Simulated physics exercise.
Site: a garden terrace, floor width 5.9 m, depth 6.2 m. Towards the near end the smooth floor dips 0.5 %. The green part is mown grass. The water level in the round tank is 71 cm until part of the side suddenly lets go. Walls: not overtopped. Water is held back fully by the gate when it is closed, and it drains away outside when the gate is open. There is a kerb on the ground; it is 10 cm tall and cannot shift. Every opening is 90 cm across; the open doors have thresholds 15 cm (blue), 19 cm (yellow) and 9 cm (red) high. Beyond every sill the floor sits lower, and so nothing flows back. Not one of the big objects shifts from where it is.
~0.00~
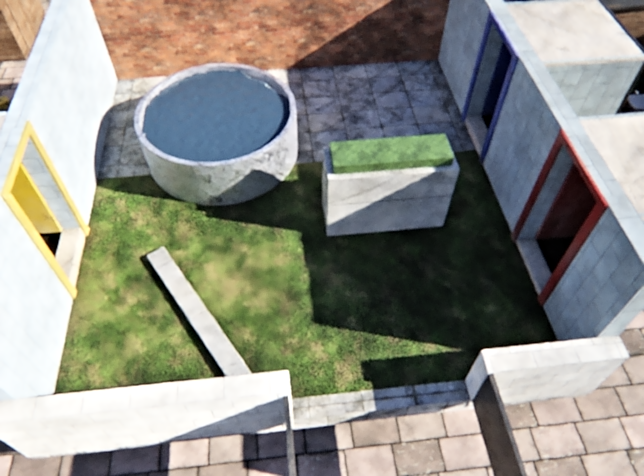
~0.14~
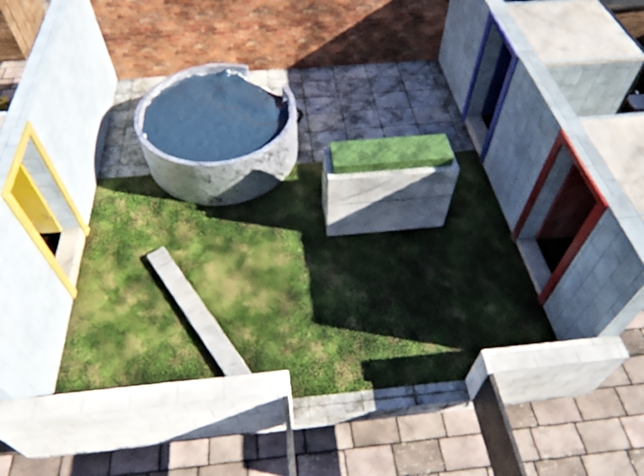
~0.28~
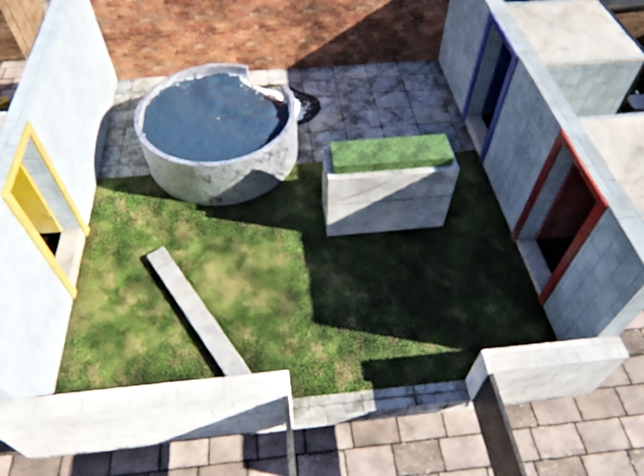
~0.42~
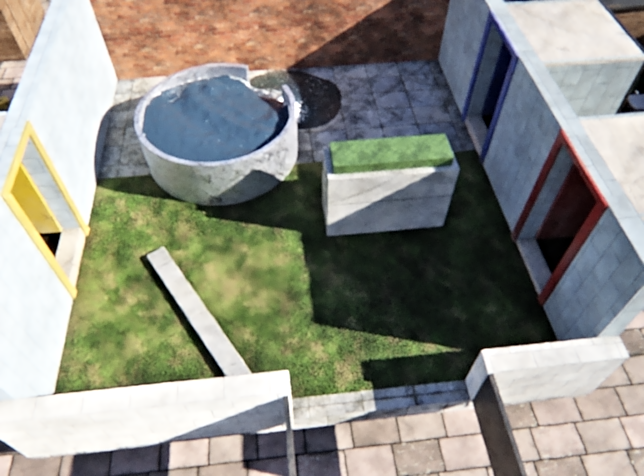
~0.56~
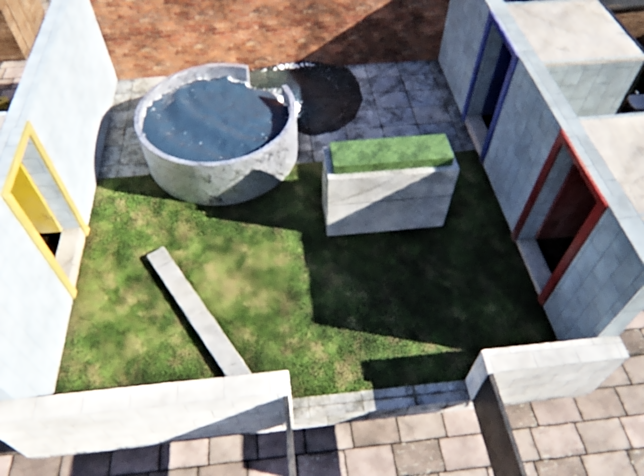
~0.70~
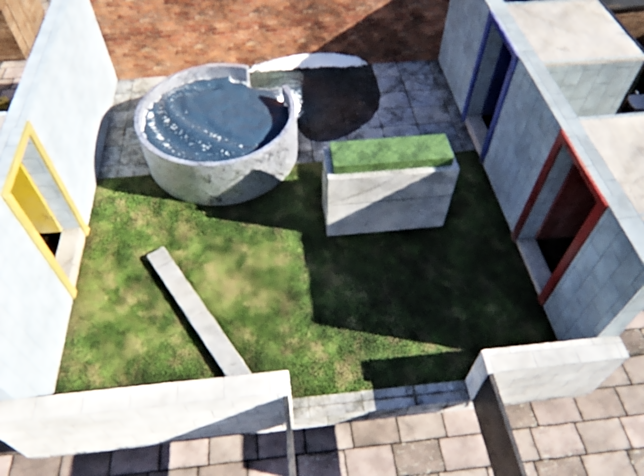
Water pouring through a gap in the round tank's back right wall, spreading dark across grey paving behind a grass-topped block.
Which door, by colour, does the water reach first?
The blue door.
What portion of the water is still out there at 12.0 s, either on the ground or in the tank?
90 %.
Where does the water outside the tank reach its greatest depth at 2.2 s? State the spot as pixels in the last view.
Close to pixel (435, 68).
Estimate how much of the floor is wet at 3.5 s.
40 %.
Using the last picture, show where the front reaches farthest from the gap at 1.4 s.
I'd mark it close to (432, 62).
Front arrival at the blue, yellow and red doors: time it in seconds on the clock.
Blue: 2.0 s; yellow: 5.5 s; red: 3.2 s.
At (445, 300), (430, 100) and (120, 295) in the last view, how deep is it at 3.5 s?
Spot by spot: Some 0, 23, then 0 cm.
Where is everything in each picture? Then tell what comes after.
The first picture shows the round tank at (217, 114) is whole and still, 71 cm deep.
In the second picture, the front is at (257, 100), 0.5 m from the gap at (269, 102); 0.2 m2 of floor is under water; 71 cm left at the back of the round tank.
In the third picture, the front is at (313, 101), 0.8 m from the gap at (269, 104); 0.7 m2 of floor is under water; 71 cm left at the back of the round tank.
In the fourth picture, water pours out at (269, 105) and has run 1.3 m, to (331, 86); deepest outside 41 cm, 71 cm at the round tank's back.
In the fifth picture, water pours out at (269, 104) and has run 1.8 m, to (337, 66); deepest outside 43 cm, 71 cm at the round tank's back.
In the sixth picture, the front is at (369, 64), 2.3 m from the gap at (269, 103); 3.5 m2 of floor is under water; 68 cm left at the back of the round tank.
After 1.4 s water covers 20 % of the floor and is deepest (40 cm) near (288, 71); blue door not reached, yellow door not reached, red door not reached.
After 2.2 s water covers 25 % of the floor and is deepest (44 cm) near (435, 68); blue door reached at 1.9 s, yellow door not reached, red door not reached.
After 3.5 s water covers 40 % of the floor and is deepest (28 cm) near (440, 79); blue door reached at 1.9 s, yellow door not reached, red door reached at 3.3 s.
After 7.0 s water covers 80 % of the floor and is deepest (16 cm) near (397, 70); blue door reached at 1.9 s, yellow door reached at 5.5 s, red door reached at 3.3 s.
After 12.0 s water covers 95 % of the floor and is deepest (10 cm) near (529, 372); blue door reached at 1.9 s, yellow door reached at 5.5 s, red door reached at 3.3 s.
